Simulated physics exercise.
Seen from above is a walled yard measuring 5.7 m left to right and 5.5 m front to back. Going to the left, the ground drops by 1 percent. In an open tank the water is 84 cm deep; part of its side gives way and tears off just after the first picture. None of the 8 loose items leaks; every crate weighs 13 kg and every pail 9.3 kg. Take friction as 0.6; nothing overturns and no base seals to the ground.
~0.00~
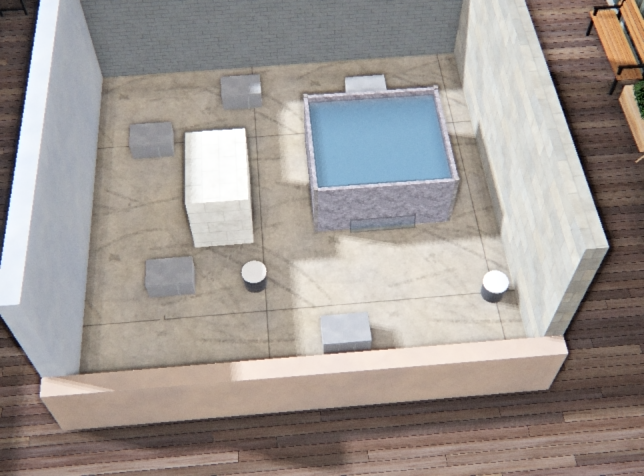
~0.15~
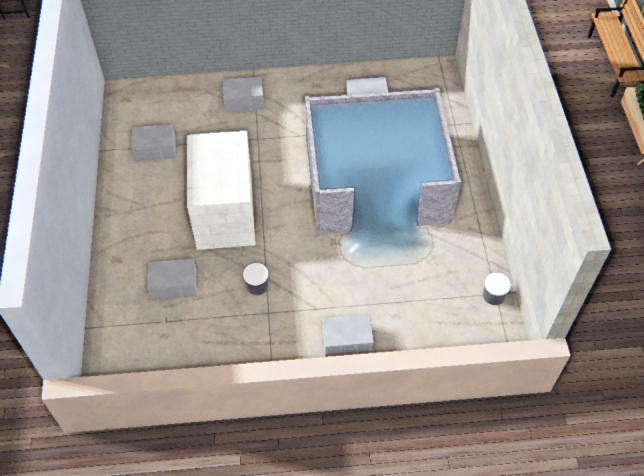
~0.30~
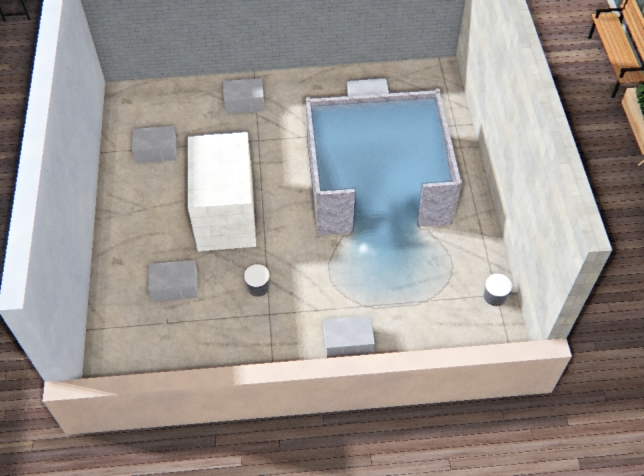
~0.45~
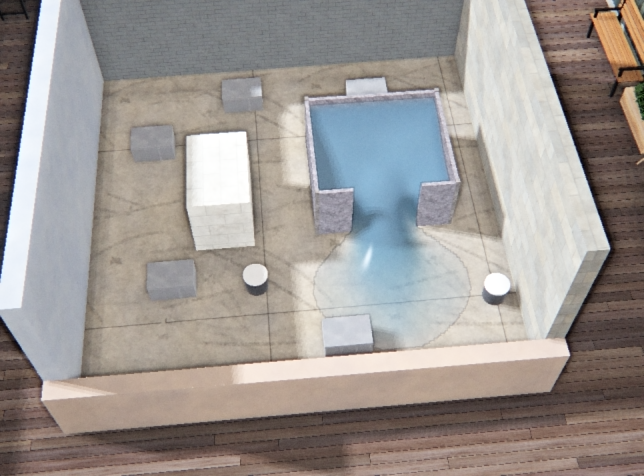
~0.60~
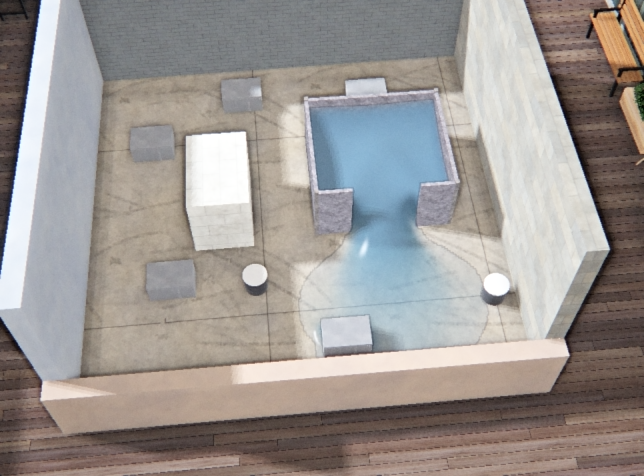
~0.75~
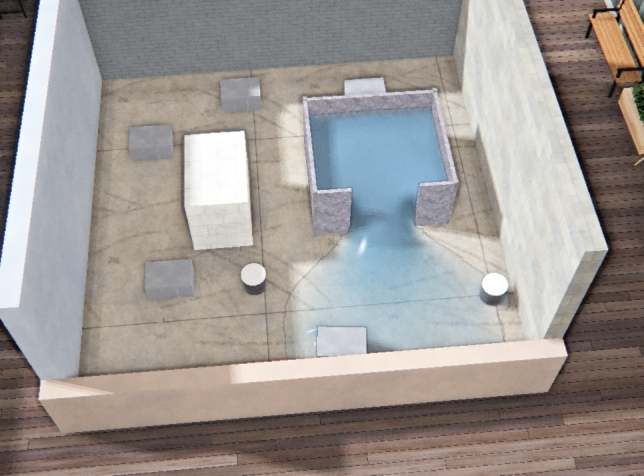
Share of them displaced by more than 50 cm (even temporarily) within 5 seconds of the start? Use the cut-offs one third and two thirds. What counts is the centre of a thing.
One to two thirds.
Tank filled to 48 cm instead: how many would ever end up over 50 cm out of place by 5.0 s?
That would make 2 of them.
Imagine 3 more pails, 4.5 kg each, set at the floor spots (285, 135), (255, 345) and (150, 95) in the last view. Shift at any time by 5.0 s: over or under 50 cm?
Within it, beyond it, within it.
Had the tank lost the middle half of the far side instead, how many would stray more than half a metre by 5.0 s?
Then it comes to 5 of them.
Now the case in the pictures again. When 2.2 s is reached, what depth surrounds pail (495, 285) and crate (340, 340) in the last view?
Around 10 cm and 12 cm.
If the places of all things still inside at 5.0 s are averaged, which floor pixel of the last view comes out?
The average lands around (253, 175).
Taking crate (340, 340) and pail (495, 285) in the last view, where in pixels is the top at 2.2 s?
First near (165, 355), second near (459, 278).
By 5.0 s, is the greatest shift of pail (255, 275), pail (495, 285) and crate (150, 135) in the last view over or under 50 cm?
Listed in sequence: Lower; higher; higher for the last.
After 1.1 s 0 of 8 are over 50 cm from their spots; 1 afloat.
After 2.2 s 1 of 8 are over 50 cm from their spots; 1 afloat.
After 3.5 s 2 of 8 are over 50 cm from their spots; 2 afloat.
After 5.0 s 4 of 8 are over 50 cm from their spots, and 4 have been at some point; 2 afloat.
